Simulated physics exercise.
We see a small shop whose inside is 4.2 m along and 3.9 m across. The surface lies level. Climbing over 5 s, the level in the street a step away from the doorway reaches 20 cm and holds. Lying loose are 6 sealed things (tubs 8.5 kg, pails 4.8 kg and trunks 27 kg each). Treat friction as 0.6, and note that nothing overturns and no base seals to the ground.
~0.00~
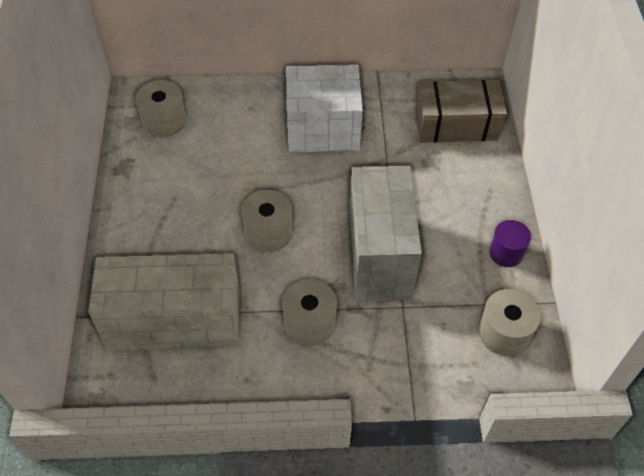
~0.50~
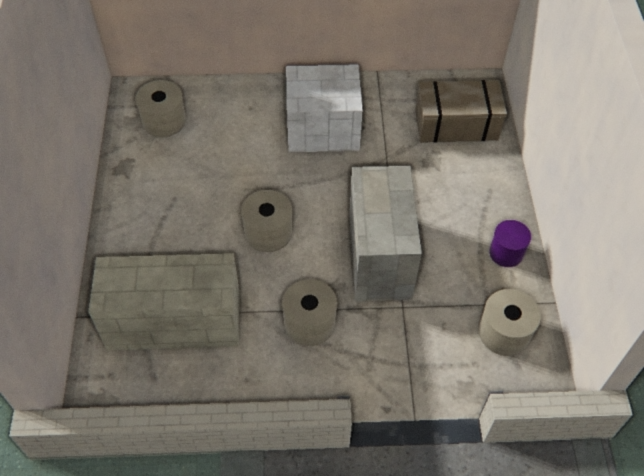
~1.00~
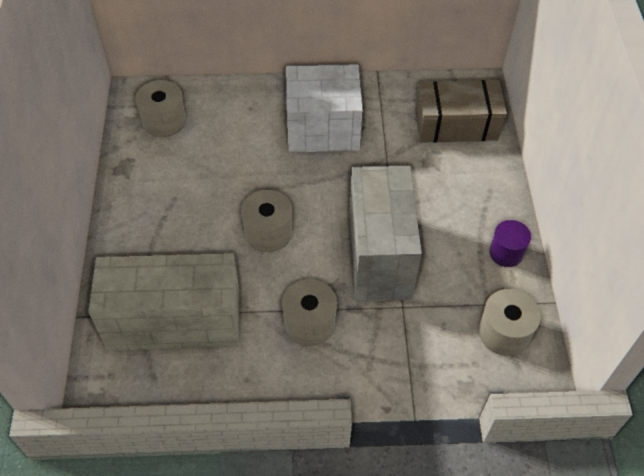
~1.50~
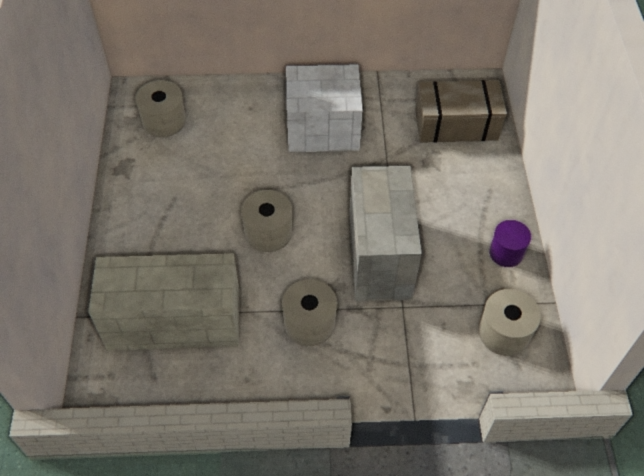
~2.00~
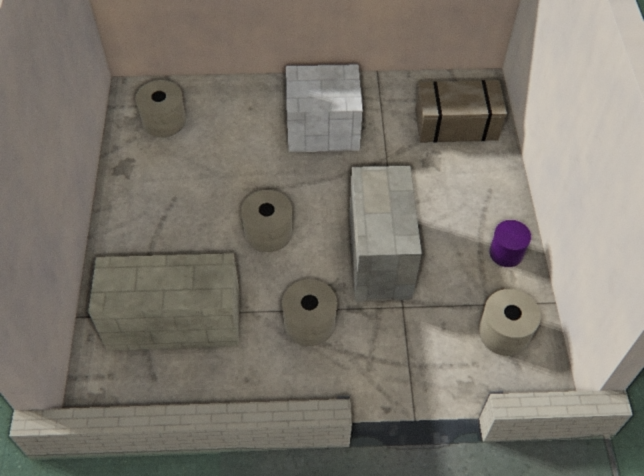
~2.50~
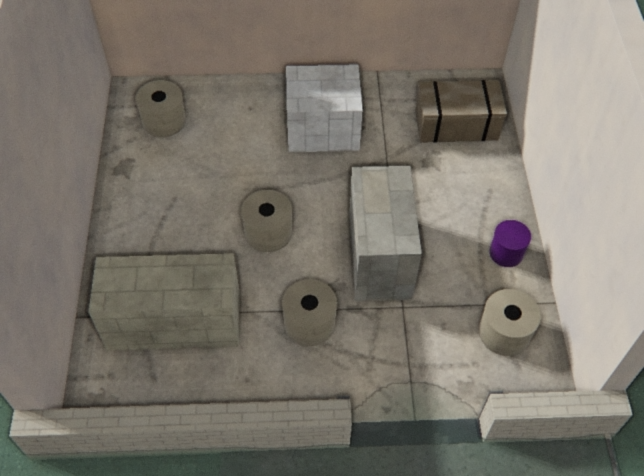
At the start, a purple pail, pale blocks, round drums and a strapped brown trunk stand inside a small open-topped shop. Greenish water spreads along the ground outside the front wall, then covers the doorway sill and just enters the floor behind it, while the objects inside stay still.
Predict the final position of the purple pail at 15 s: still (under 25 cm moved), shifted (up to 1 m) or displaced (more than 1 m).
It is displaced greatly.
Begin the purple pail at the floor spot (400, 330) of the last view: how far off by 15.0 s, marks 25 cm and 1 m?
By then it winds up well off.
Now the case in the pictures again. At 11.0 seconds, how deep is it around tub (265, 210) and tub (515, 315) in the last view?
Around 5 cm and 6 cm.
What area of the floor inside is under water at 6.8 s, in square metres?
Some 10.5 m2 of it.
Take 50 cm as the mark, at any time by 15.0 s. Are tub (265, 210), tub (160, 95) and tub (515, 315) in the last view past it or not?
Beyond, beyond, within.
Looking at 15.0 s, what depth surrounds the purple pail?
Depth approx. 13 cm.
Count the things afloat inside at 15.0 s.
Count: 6.
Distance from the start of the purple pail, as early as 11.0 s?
It has shifted about 300 cm.
After 3.5 s the purple pail is near (513, 235), 0.0 m from its start, aground; 0 afloat.
After 6.8 s the purple pail is near (524, 186), 0.6 m from its start, afloat; 2 afloat.
After 11.0 s the purple pail is near (293, 64), 2.9 m from its start, aground; 3 afloat.
After 15.0 s the purple pail is near (137, 69), 4.0 m from its start, afloat; 6 afloat.
